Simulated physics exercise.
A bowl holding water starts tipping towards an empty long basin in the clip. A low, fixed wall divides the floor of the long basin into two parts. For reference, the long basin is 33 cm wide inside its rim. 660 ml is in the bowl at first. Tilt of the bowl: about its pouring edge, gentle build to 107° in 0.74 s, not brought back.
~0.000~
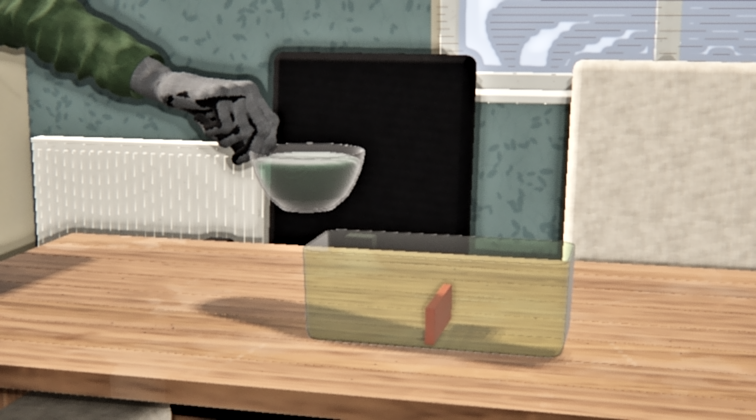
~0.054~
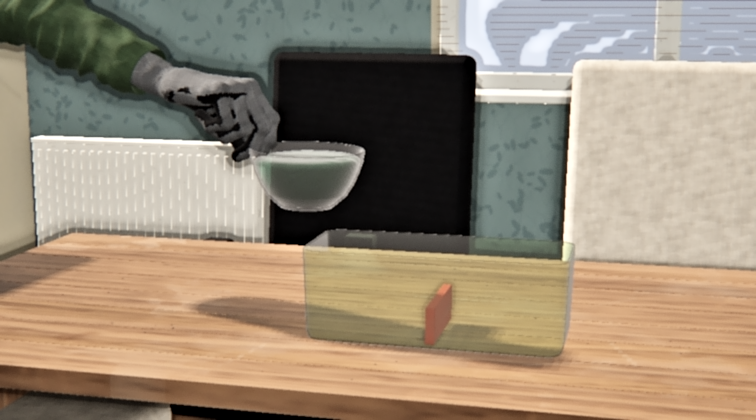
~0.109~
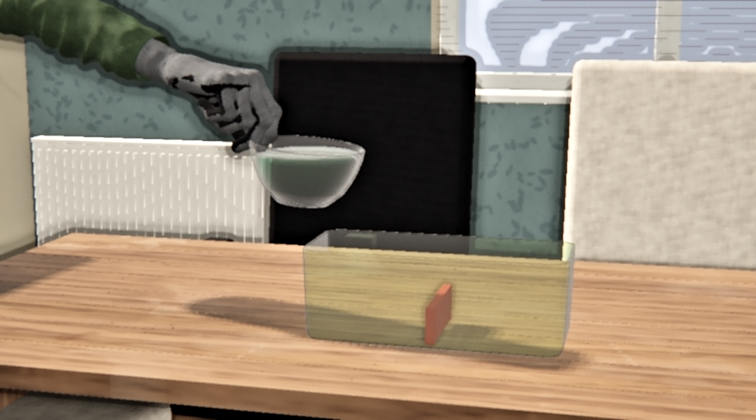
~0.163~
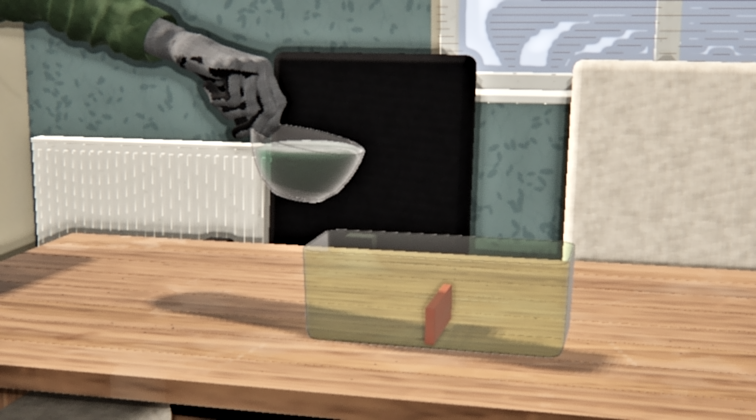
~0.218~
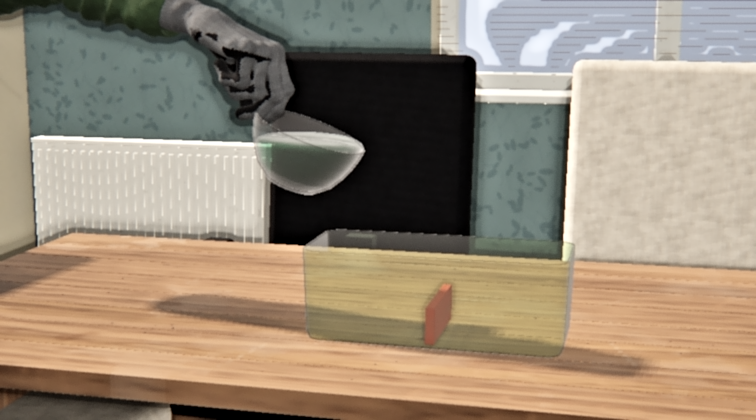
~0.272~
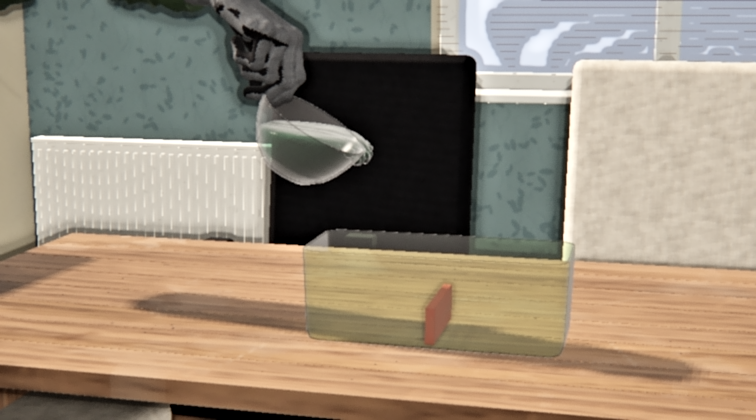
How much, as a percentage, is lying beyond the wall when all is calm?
Around 72 per cent lies beyond the wall.
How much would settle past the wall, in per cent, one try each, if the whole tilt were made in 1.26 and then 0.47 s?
Result: 55 per cent, then 65 per cent.
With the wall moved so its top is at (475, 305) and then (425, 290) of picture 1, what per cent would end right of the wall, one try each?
I'd put it at about 15 per cent for the first and about 85 per cent for the second.
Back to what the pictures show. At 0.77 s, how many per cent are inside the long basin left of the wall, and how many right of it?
Around 22 percent on the left and 74 on the right.
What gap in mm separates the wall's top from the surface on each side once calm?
About 38 mm on the left, about 24 mm on the right.
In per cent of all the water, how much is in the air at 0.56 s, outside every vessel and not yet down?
Around 54 in a hundred.
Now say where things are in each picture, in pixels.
In the first picture, it leans 0°; its right rim is at (362, 154); the water meets the walls at (259, 157) and (360, 161); the long basin's rim runs from (315, 241) to (571, 255); the wall's top is at (439, 297).
In the second picture, it leans 1°; its right rim is at (362, 154); the water meets the walls at (259, 156) and (360, 160).
In the third picture, it leans 6°; its right rim is at (362, 154); the water meets the walls at (259, 152) and (360, 156).
In the fourth picture, it leans 12°; its right rim is at (361, 154); the water meets the walls at (259, 146) and (361, 151).
In the fifth picture, it leans 21°; its right rim is at (361, 155); the water meets the walls at (261, 136) and (360, 150); 2 per cent is over the edge.
In the sixth picture, it leans 32°; its right rim is at (360, 155); the water meets the walls at (263, 124) and (362, 148); 6 per cent is over the edge.
By 0.56 s the tilt is 92° and 22 per cent is still to pour, 16 is left of the wall and 7 right of it.
By 0.77 s the tilt is 107° and 0 per cent is still to pour, 22 is left of the wall and 73 right of it.
By 1.00 s the tilt is 107° and 0 per cent is still to pour, 27 is left of the wall and 71 right of it.
By 1.24 s the tilt is 107° and 0 per cent is still to pour, 27 is left of the wall and 72 right of it.
At rest 27 per cent lies left of the wall, 72 right of it and 1 outside.
